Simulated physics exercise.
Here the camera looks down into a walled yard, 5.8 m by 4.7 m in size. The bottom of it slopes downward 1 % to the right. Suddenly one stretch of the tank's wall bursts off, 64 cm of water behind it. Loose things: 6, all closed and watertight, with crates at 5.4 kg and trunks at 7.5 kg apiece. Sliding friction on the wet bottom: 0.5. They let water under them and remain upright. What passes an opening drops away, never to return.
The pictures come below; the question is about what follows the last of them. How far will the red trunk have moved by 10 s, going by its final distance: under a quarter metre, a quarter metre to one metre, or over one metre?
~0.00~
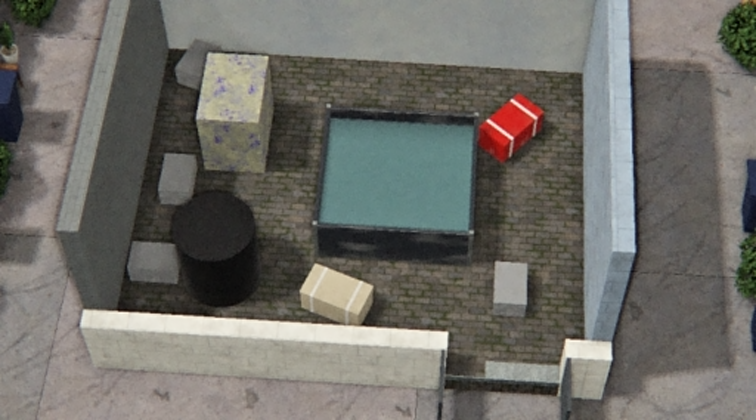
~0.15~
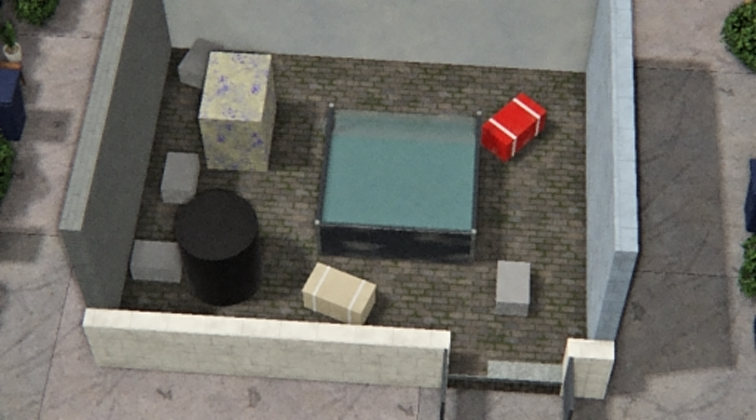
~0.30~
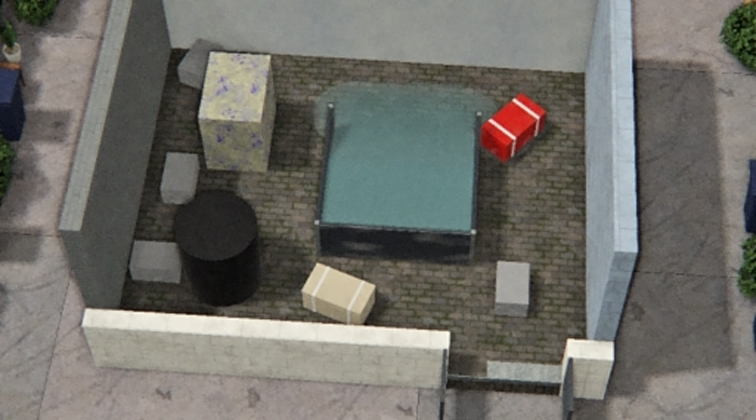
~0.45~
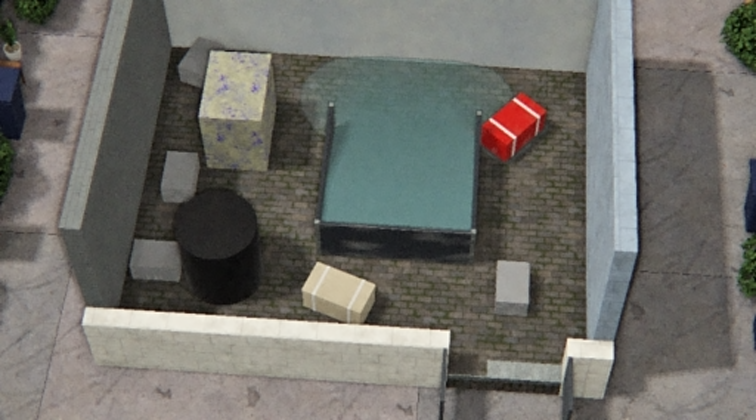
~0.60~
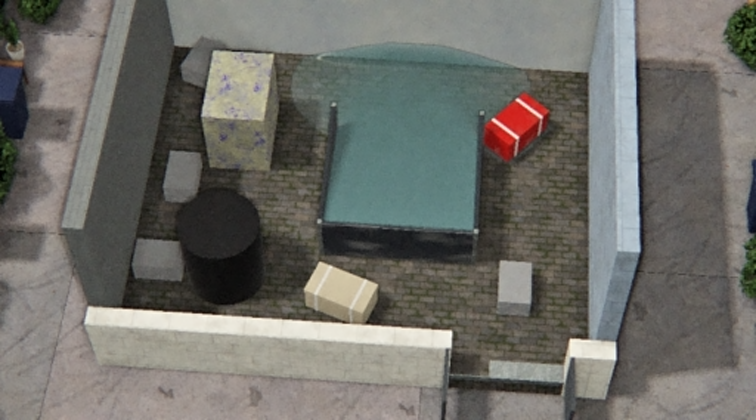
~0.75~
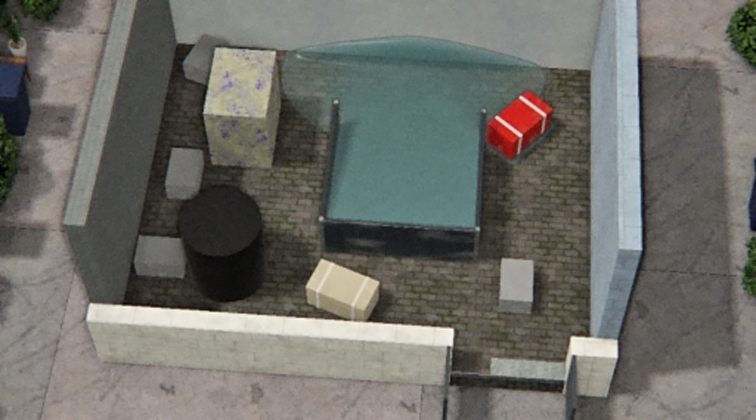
Expect it to get flushed away.
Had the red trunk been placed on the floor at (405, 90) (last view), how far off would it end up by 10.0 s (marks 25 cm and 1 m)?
By that time it is swept a long way.
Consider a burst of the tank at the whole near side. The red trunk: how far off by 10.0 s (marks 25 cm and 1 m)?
Outcome for the red trunk: Modest displacement.
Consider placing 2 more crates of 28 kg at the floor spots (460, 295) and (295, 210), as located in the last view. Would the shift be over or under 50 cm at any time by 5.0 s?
Below the mark, below the mark.
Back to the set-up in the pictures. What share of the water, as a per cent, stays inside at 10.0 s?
74 % or so.
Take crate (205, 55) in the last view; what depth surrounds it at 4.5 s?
Depth: Near 11 cm.
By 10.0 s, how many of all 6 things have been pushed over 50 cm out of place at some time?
That comes to 6.
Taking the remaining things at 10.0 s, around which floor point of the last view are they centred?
Averaged position, last view: Near pixel (438, 293).
After 2.0 s the red trunk is near (531, 122), 0.2 m from its start, aground; 0 of 6 are out; 1 afloat.
After 4.5 s the red trunk is near (500, 190), 1.3 m from its start, afloat; 1 of 6 are out; 3 afloat.
After 7.0 s the red trunk is near (512, 337), 3.4 m from its start, afloat; 1 of 6 are out; 5 afloat.
After 10.0 s the red trunk has gone out; 2 of 6 are out; 3 afloat.
